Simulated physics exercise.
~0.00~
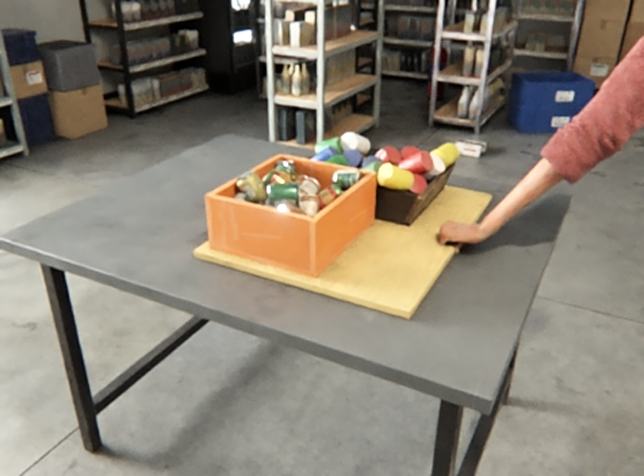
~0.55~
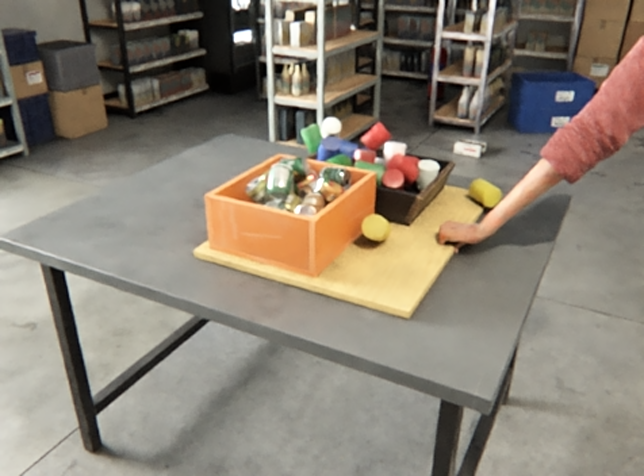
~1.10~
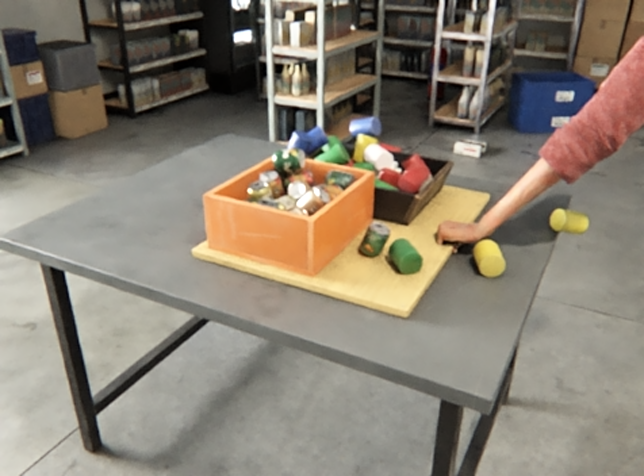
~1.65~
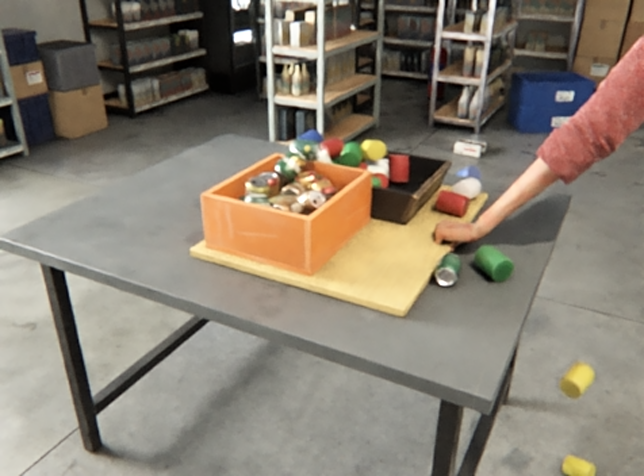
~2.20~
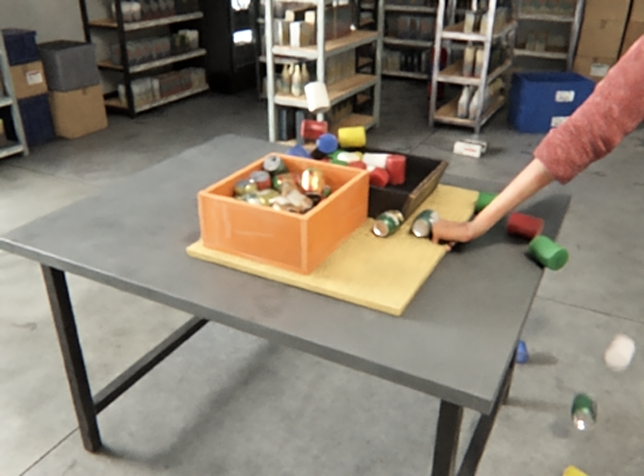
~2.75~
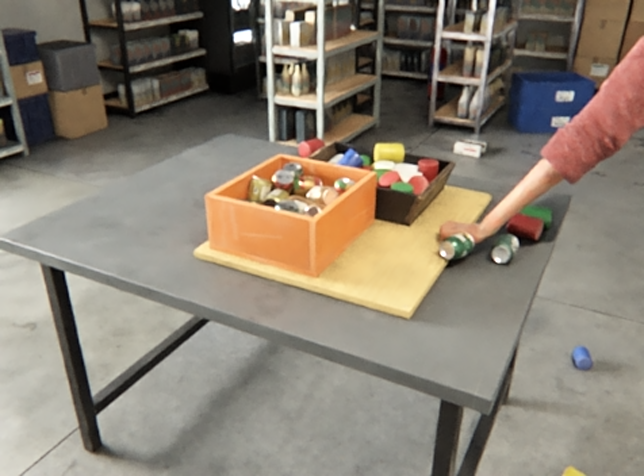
Hand shaking a board holding an orange box of cans and a black tray of coloured jars, several pieces spilling onto table and floor.
